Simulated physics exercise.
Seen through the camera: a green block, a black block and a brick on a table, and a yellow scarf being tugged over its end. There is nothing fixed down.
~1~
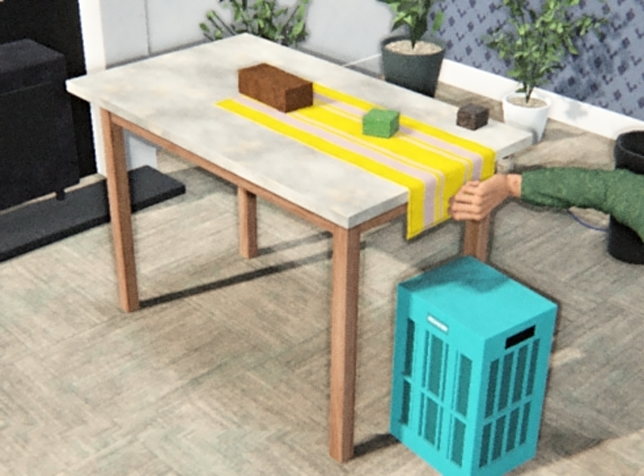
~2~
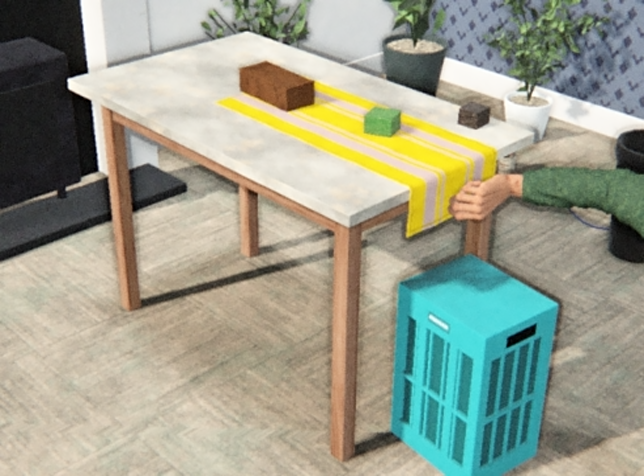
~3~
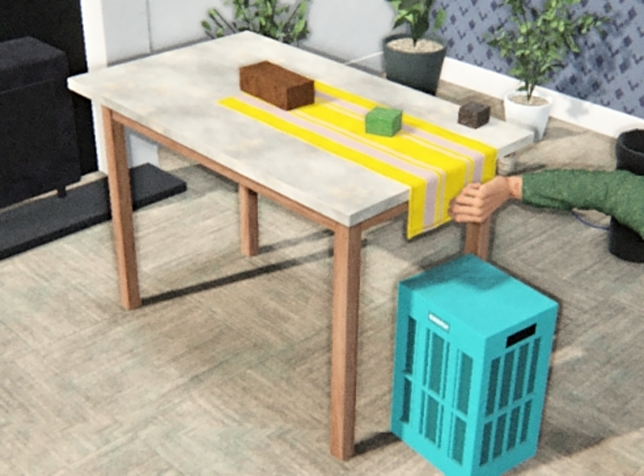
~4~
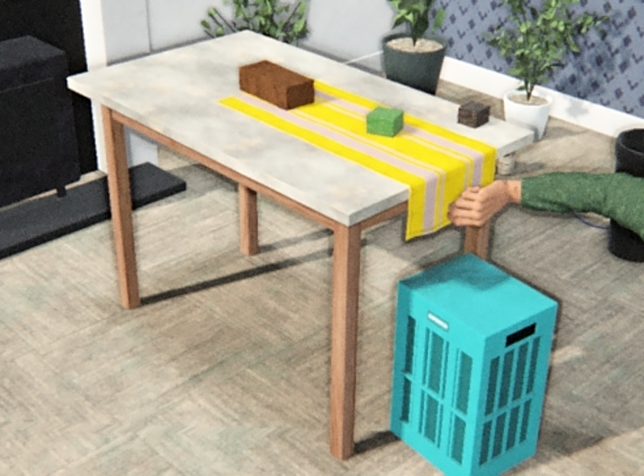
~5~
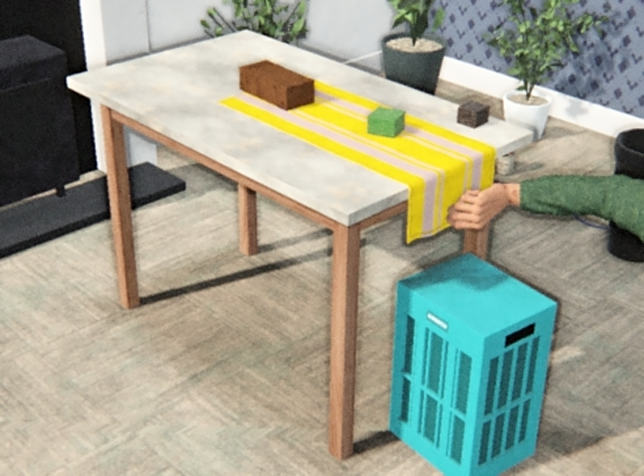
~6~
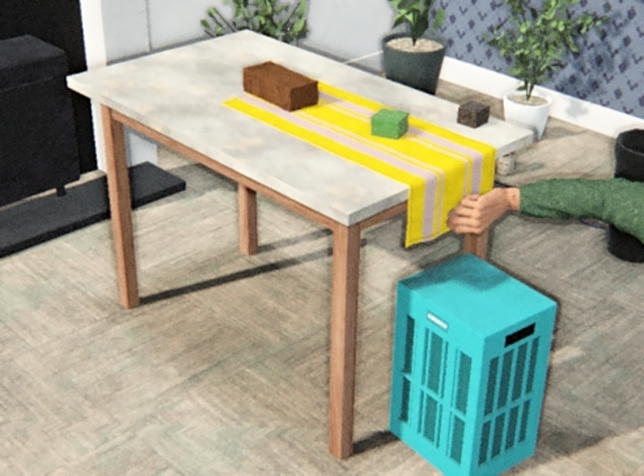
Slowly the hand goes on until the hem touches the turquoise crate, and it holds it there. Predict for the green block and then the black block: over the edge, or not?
Prediction - green block: Not over; black block: Not over.
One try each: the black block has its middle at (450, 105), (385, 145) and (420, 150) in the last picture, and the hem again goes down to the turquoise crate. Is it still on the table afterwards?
It stays up top on the first try, leaves the surface on the second and leaves the surface on the third.
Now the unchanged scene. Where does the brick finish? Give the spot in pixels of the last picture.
About (318, 101).
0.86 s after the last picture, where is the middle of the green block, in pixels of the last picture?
Near (427, 139).
Then, 0.46 s after the last picture, hem going down; green block carried along near (409, 132); black block unmoved.
Then, 0.86 s after the last picture, hem on the crate; green block carried along near (427, 139); black block unmoved.
At rest, hem on the crate; green block carried along near (432, 141); black block unmoved. The green block remains up there and the black block keeps clear of the edge.
